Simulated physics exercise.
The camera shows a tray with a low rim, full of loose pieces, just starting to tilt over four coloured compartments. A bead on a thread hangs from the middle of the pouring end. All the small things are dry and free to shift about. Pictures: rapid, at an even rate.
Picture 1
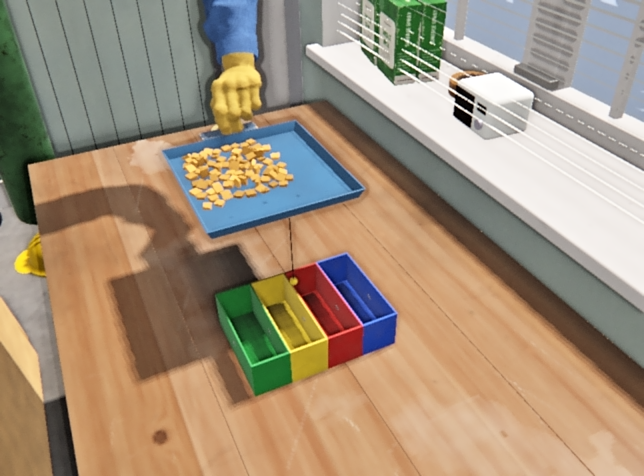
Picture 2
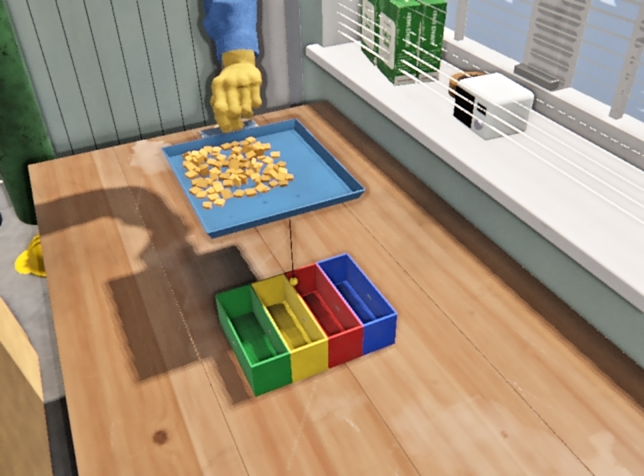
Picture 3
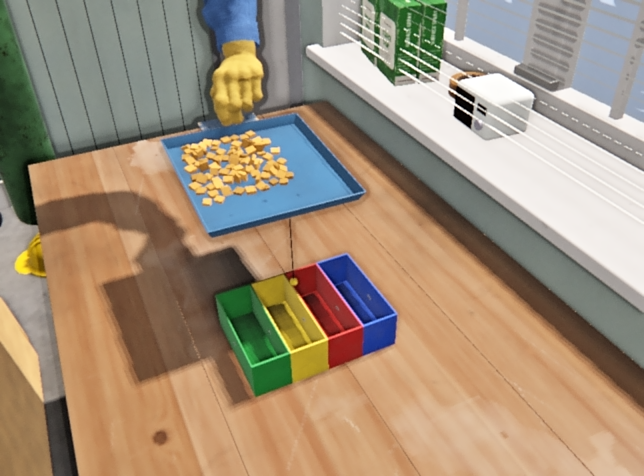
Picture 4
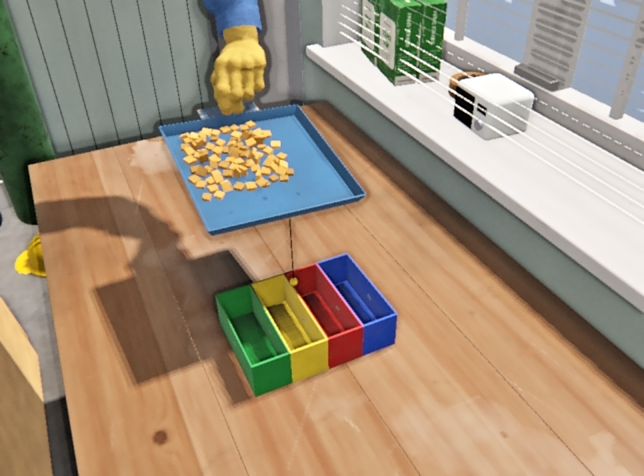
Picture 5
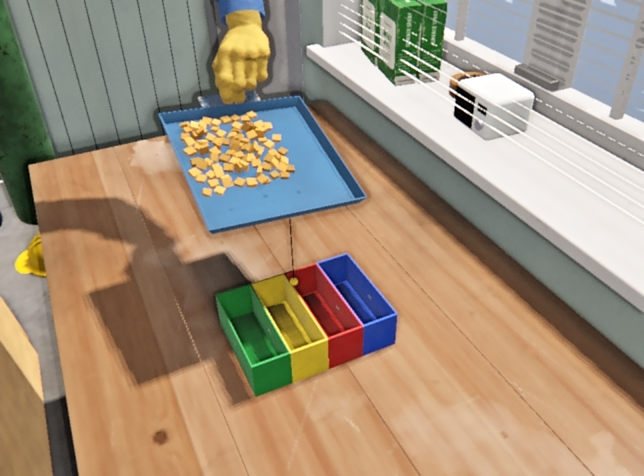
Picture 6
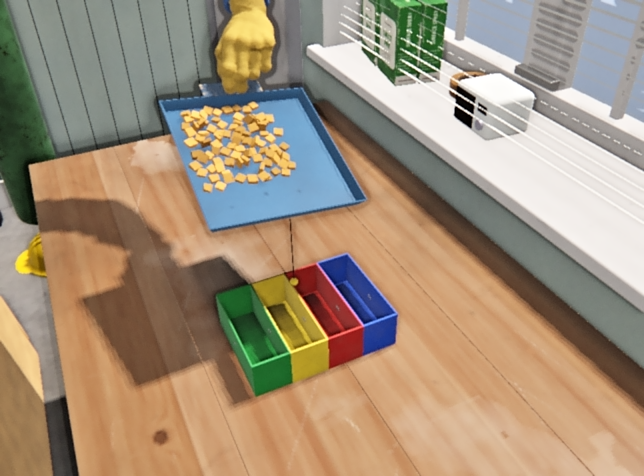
A yellow-gloved hand slowly raises the far end of a blue tray holding small tan pieces.
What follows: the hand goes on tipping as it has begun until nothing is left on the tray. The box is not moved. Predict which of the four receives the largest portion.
The blue one receives the largest portion.
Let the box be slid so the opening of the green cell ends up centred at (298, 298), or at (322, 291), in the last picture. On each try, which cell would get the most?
Red first, that yellow cell second.
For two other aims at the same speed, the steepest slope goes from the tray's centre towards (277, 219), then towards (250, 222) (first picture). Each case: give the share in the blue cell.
In order, 0 in a hundred and 0 in a hundred.
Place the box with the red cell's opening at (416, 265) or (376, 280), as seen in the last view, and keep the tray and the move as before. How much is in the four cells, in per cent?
In order: 70 percent, then 90 percent.
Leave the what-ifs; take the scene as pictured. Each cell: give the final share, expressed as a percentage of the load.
So the green cell ends up with 0 % of the load, the yellow cell with 10 %, the red cell with 20 %, and the blue cell with 50 %.
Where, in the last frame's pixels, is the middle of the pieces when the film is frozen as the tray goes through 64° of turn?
Close to (322, 208).
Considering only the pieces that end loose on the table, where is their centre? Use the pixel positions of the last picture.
Near (397, 298).
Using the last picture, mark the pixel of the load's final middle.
The centre comes to rest near (356, 314).
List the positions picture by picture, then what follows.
In the first picture, corners of the pouring end (210, 229) and (359, 188), level; middle of the load (235, 168), cereal squares; bead on its thread (294, 281); green cell (272, 371); yellow cell (309, 357); red cell (345, 344); blue cell (379, 331).
In the second picture, corners of the pouring end (211, 229) and (359, 188), level; middle of the load (234, 167).
In the third picture, corners of the pouring end (211, 228) and (359, 190), tipped barely, lowest at the right corner; middle of the load (234, 162).
In the fourth picture, corners of the pouring end (211, 226) and (360, 192), tipped a little, lowest at the right corner; middle of the load (234, 155).
In the fifth picture, corners of the pouring end (212, 225) and (360, 195), tipped clearly, lowest at the right corner; middle of the load (235, 148).
In the sixth picture, corners of the pouring end (213, 224) and (361, 197), tipped clearly, lowest at the right corner; middle of the load (236, 141); green cell (272, 372); yellow cell (310, 358); red cell (346, 345); blue cell (380, 332).
Just after the last frame, tray tipped steeply; the larger part on the tray; about a tenth falling or outside the box.
A moment on, tray tipped past a quarter turn; just a few on the tray; roughly a third in the blue cell; roughly a quarter in the red cell; about a tenth in the yellow cell; roughly a third falling or outside the box.
Further on, tray tipped past a quarter turn; roughly half in the blue cell; roughly a quarter in the red cell; about a tenth in the yellow cell; roughly a quarter falling or outside the box.
When it is over, tray tipped past a quarter turn; roughly half in the blue cell; roughly a quarter in the red cell; about a tenth in the yellow cell; not one in the green cell; roughly a quarter outside the box.
